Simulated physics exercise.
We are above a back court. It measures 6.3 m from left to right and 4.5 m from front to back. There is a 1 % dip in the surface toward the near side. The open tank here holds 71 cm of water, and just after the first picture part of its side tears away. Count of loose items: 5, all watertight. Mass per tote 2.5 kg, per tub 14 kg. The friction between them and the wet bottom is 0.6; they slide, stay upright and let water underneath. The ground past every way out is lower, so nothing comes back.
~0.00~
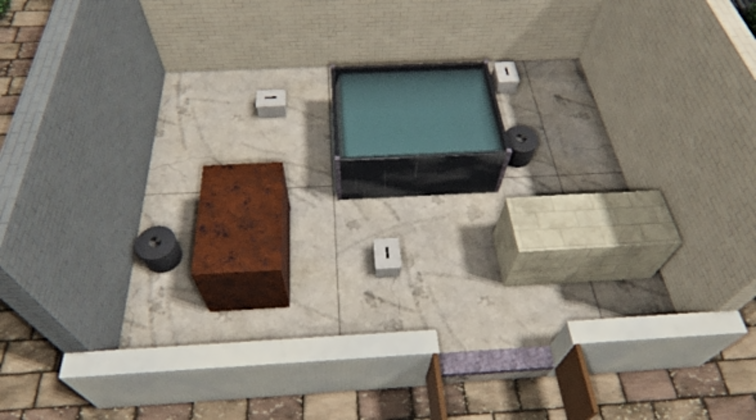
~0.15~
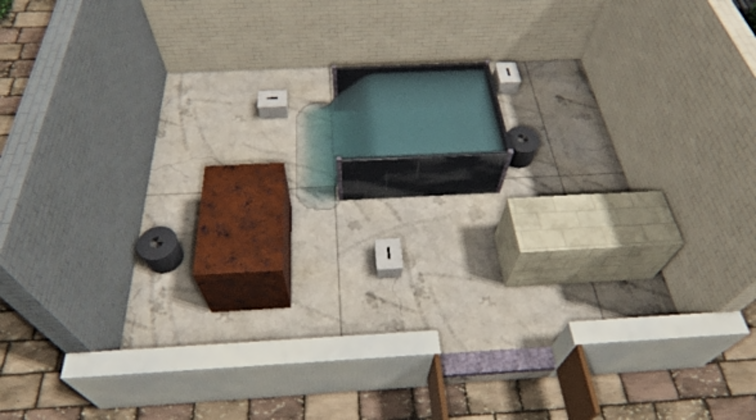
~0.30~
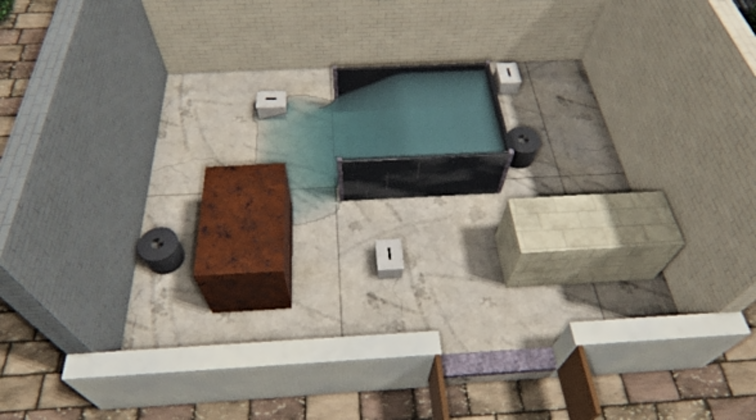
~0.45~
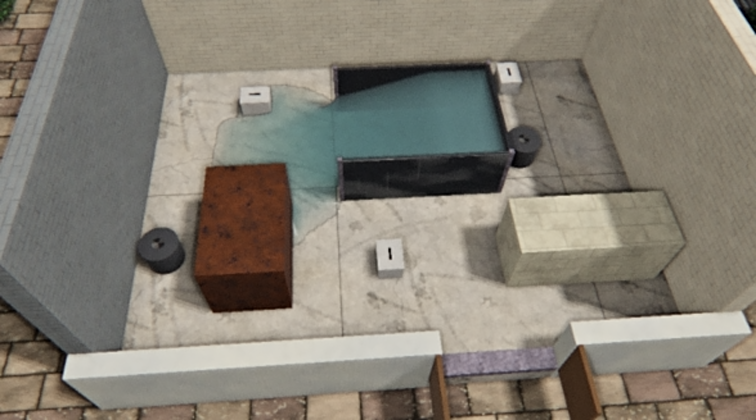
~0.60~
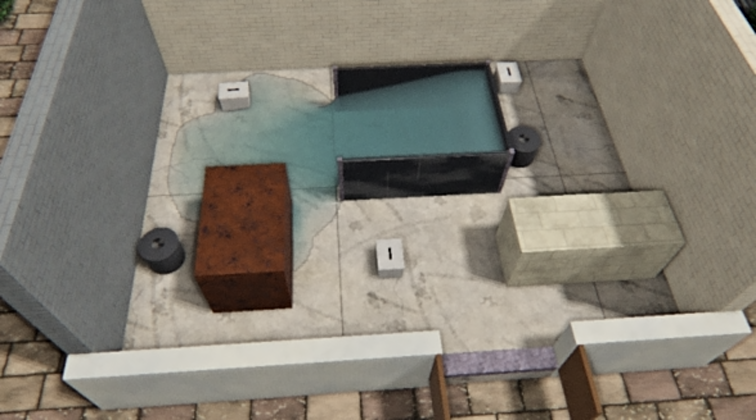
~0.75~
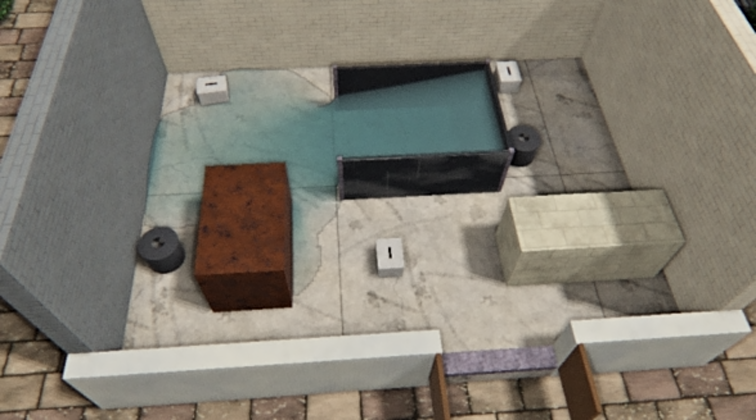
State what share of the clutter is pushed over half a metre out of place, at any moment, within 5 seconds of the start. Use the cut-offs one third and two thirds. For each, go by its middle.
Two thirds or more.
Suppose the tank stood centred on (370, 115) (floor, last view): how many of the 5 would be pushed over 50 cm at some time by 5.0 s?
In that case the number is 4.
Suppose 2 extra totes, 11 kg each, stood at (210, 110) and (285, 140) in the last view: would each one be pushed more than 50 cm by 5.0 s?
In order: Beyond it, beyond it.
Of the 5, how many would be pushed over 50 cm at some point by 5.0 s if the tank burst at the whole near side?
In that case the number is 2.
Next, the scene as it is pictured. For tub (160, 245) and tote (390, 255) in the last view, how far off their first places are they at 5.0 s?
Distances: 400 cm; 120 cm.
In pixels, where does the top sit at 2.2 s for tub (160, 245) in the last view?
Position: Approx. (186, 285).
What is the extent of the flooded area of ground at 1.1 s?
Wet area: Approx. 10.0 m2.
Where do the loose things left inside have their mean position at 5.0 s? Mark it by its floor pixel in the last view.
The centre sits near (510, 157).
After 1.1 s 1 of 5 are over 50 cm from their spots; 1 afloat.
After 2.2 s 2 of 5 are over 50 cm from their spots; 1 afloat.
After 3.5 s 2 of 5 are over 50 cm from their spots; 2 afloat.
After 5.0 s 4 of 5 are over 50 cm from their spots, and 4 have been at some point; 3 afloat.
